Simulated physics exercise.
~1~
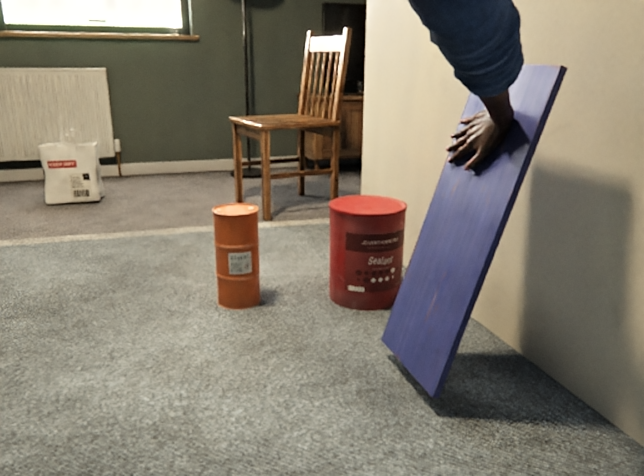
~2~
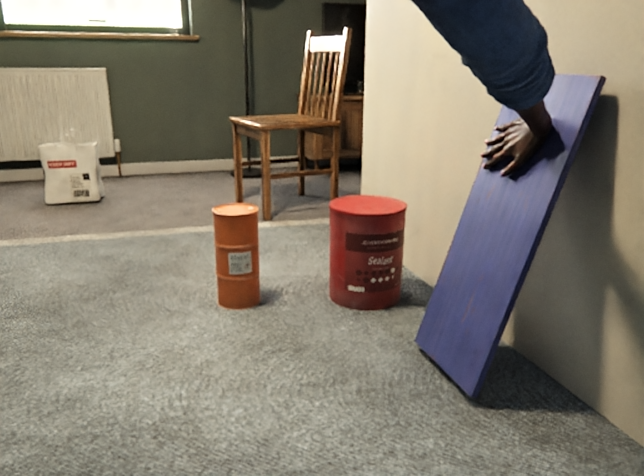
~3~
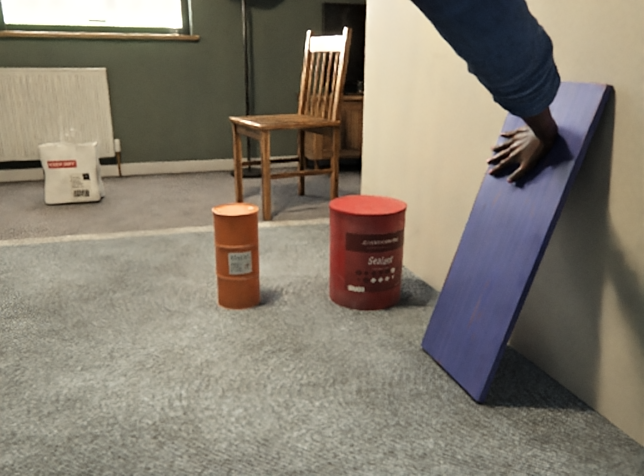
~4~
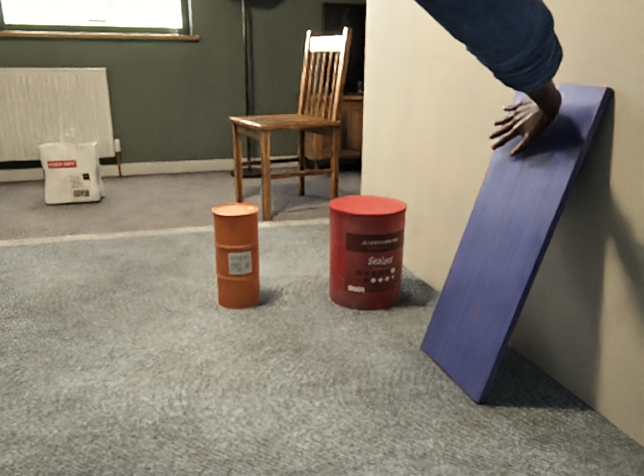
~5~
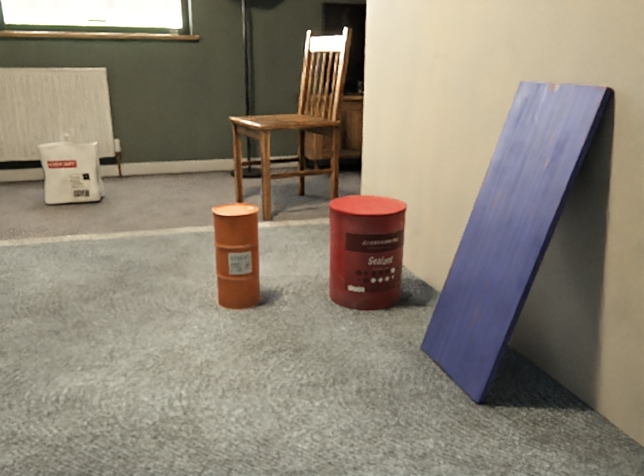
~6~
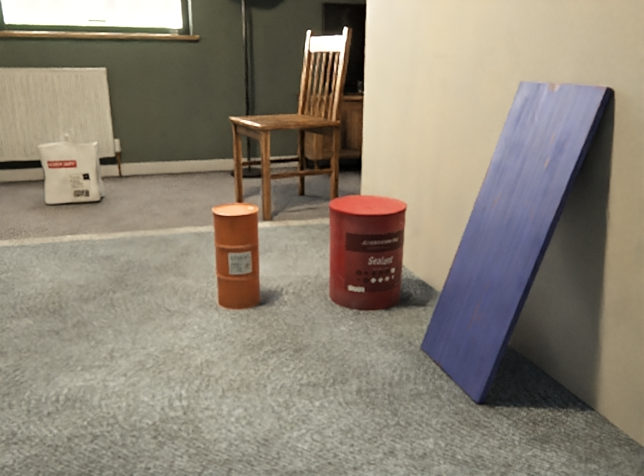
A long blue board is held by a hand reaching in from the top right, tilted toward a pale wall at the right of a grey-carpeted room, seen from a fixed, low viewpoint. An orange canister and a red pail stand near the middle, with a wooden chair, a white radiator and a white bag behind them. The hand moves the board a little to the right and leans it against the wall. The fingers then let go and the arm withdraws. The board stays leaning, while the canister and pail remain in place.
